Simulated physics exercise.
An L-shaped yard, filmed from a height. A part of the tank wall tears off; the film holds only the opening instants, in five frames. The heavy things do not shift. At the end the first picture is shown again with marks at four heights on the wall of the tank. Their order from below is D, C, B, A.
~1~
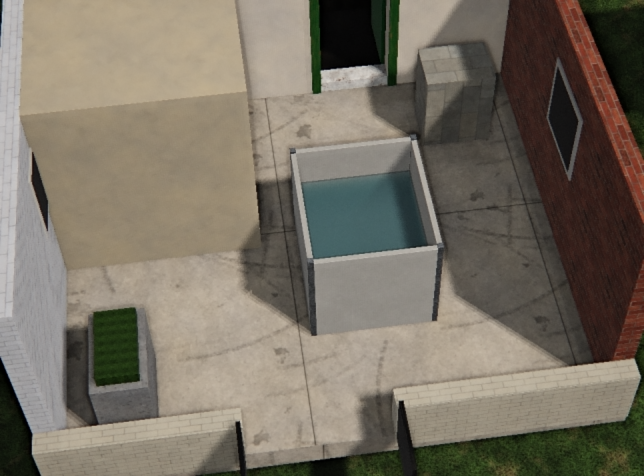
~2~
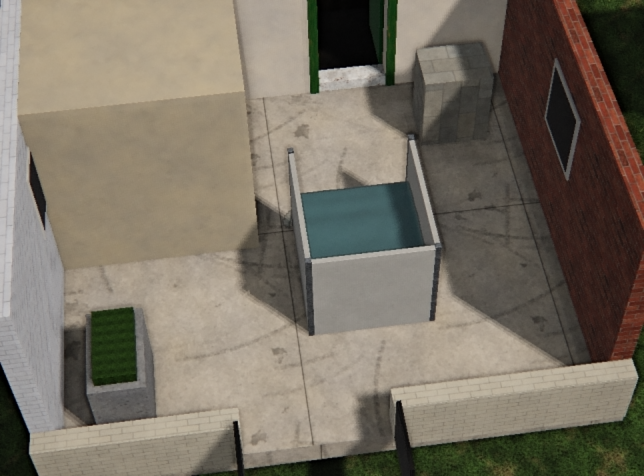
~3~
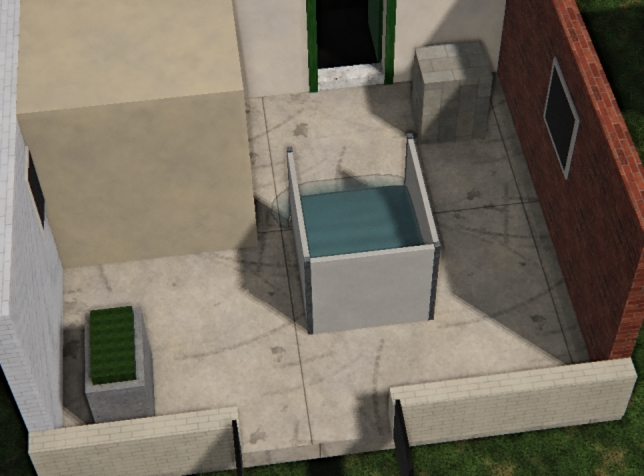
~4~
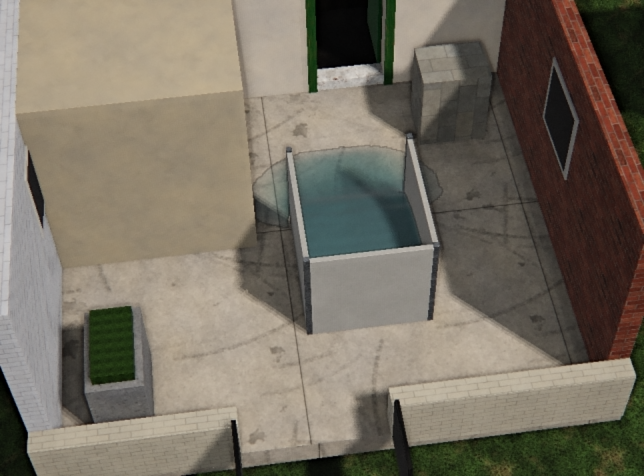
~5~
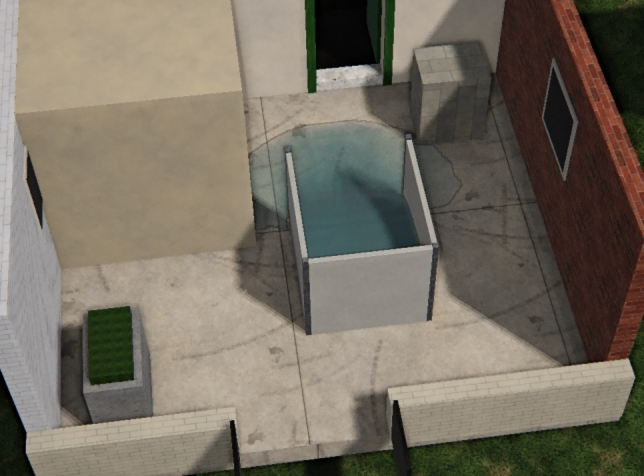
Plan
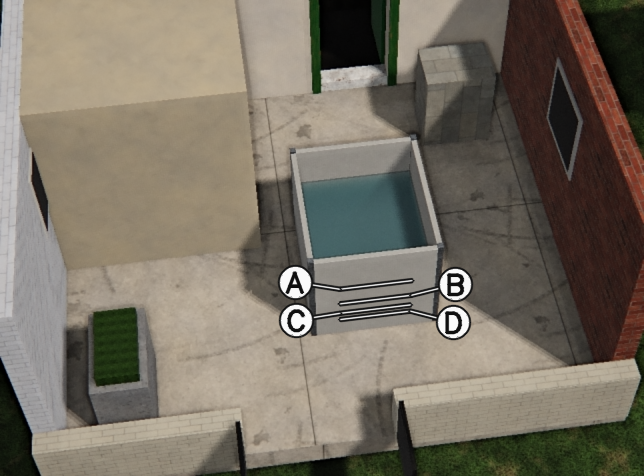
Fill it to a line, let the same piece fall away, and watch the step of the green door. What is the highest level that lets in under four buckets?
C will do.
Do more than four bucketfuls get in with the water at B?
Yes, it does.
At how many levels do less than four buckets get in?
Two of the four.
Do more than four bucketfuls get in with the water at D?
No.
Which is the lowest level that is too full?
That would be B.
On the marked copy, A at (376, 284); B at (375, 299); C at (375, 309); D at (375, 315); from the bottom up D, C, B, A.
If A is chosen, dozens of bucketfuls pour in.
If B is chosen, about 8 bucketfuls get in.
If C is chosen, a bucket or two gets in.
If D is chosen, nothing gets over.
